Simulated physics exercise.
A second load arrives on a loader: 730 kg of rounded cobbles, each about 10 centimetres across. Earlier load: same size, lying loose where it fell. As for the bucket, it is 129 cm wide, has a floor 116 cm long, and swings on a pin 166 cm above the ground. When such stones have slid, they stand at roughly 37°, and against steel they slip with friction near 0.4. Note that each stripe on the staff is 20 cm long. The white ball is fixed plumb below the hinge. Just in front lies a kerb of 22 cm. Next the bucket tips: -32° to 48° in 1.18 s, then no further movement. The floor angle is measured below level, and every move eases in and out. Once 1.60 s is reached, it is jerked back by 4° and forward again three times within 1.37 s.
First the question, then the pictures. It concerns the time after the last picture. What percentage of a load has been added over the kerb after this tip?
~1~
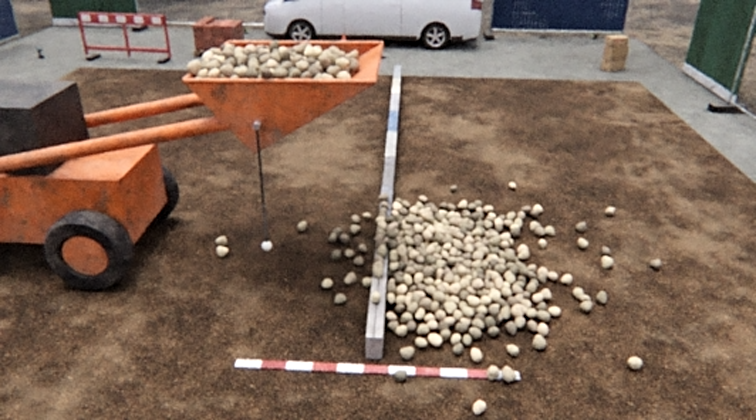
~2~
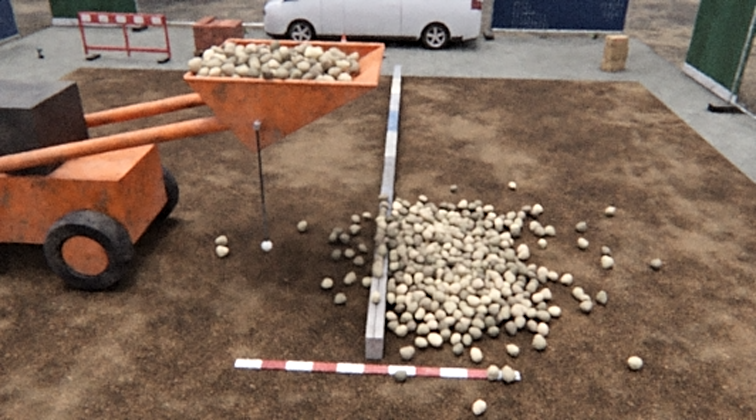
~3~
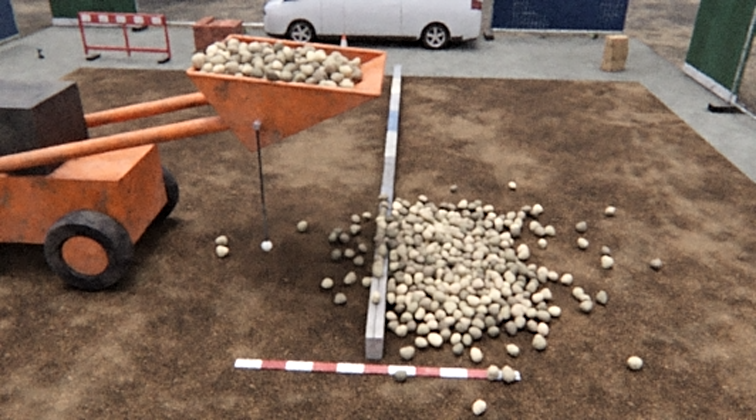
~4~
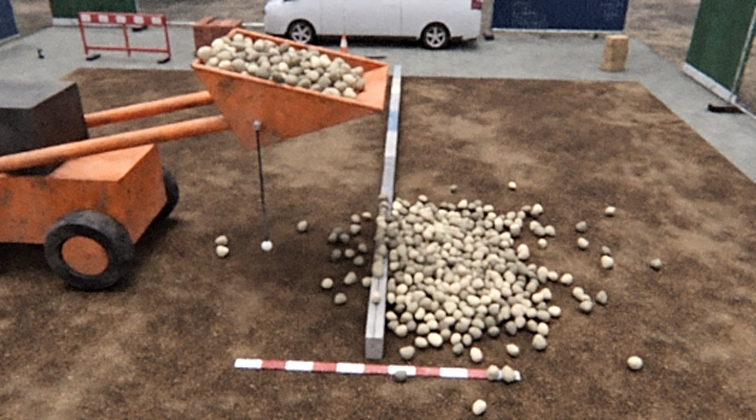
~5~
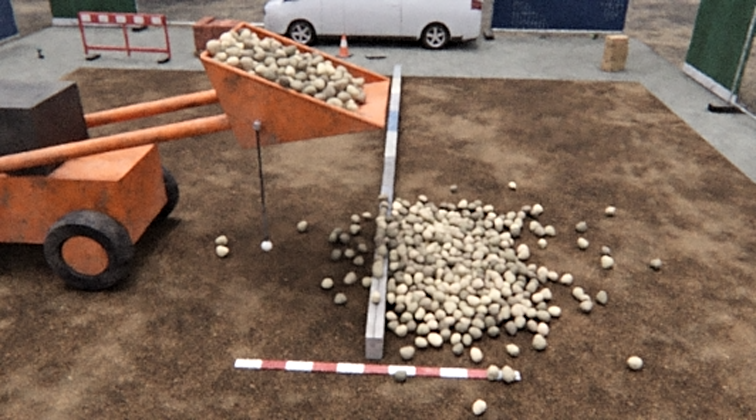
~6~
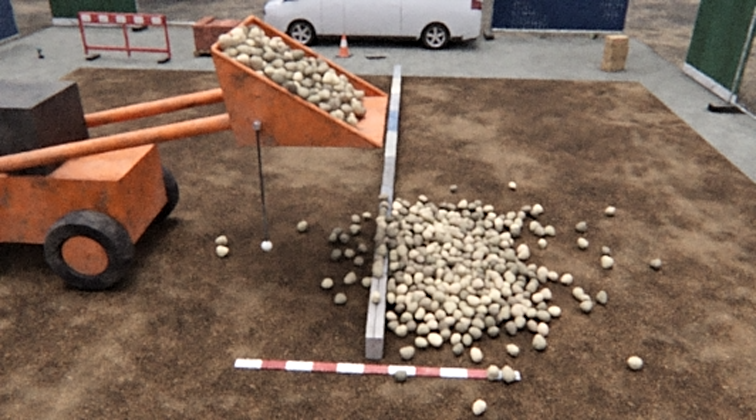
44 %.
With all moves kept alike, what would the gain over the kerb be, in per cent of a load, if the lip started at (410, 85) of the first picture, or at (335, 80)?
Roughly 85 and 10 percent, in that order.
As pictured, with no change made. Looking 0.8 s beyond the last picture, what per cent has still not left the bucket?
That works out to about 40 %.
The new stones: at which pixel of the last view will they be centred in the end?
Their middle rests near (371, 250).
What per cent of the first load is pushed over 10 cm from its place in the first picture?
Some 10 percent, give or take.
Then, 0.4 s after the last picture the floor is at 35°; in per cent of one load, 98 in the bucket, 8 on this side of the kerb, 94 over the kerb; the foremost stones are at (609, 261).
Then, 0.8 s after the last picture the floor is at 48°; in per cent of one load, 42 in the bucket, 58 on this side of the kerb, 99 over the kerb; the foremost stones are at (609, 261).
Then, 2.9 s after the last picture the floor is at 48°; in per cent of one load, 0 in the bucket, 62 on this side of the kerb, 138 over the kerb; the foremost stones are at (617, 254).
Then, 5.8 s after the last picture the floor is at 48°; in per cent of one load, 0 in the bucket, 62 on this side of the kerb, 138 over the kerb; the foremost stones are at (617, 254). Net gain over the kerb, 44.
